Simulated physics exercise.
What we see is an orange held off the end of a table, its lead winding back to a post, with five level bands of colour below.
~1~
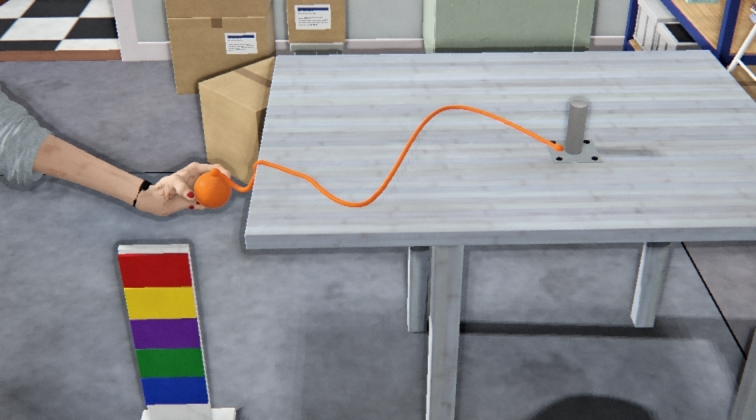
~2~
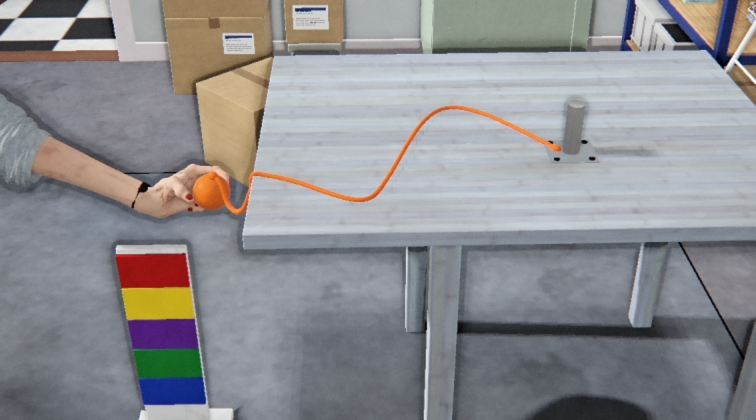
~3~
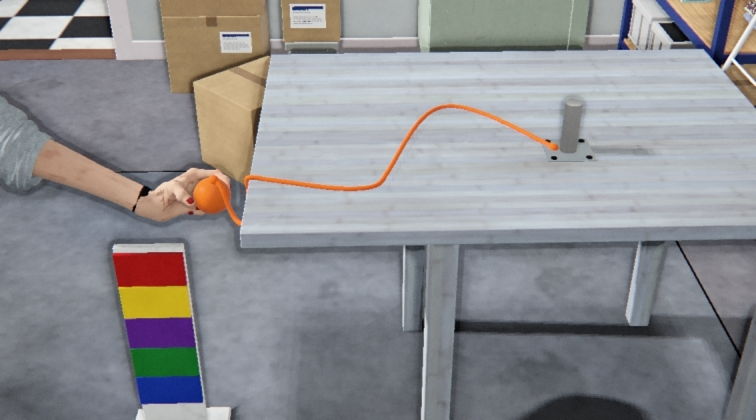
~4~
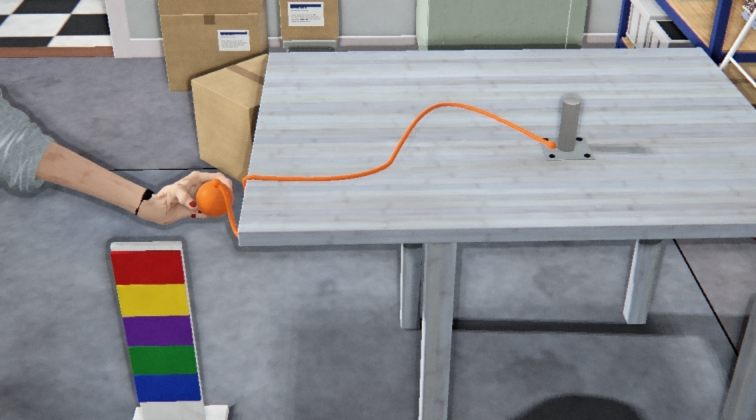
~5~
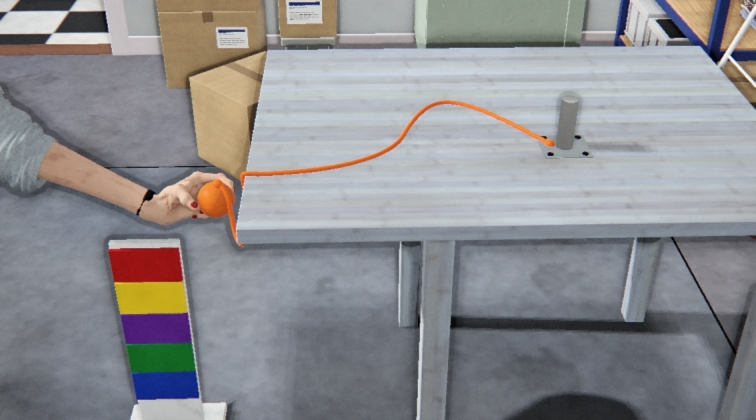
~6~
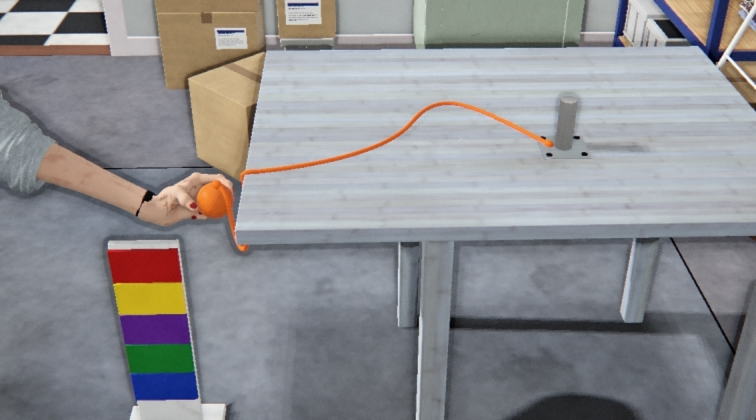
In a room with boxes on the floor, a hand held an orange ball beside a table above a striped board, while its cord, winding back to a post, slid, straightened somewhat and sagged over the edge.
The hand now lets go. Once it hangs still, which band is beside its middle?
At blue.
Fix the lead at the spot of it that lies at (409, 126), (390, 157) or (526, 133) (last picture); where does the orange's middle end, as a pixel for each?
About (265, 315), (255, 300) and (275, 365).
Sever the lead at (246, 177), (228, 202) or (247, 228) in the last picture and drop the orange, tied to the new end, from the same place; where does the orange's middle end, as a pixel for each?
The places are (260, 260), (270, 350) and (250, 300).
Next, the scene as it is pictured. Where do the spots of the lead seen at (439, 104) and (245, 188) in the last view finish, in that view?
They go to (400, 146) and to (259, 247).
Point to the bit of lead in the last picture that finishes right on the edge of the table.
Near (350, 155).
Early on, orange near (294, 365); level with blue.
Midway, orange near (258, 383); level with blue.
Finally, orange near (276, 381); level with blue. Its centre hangs level with the blue band.
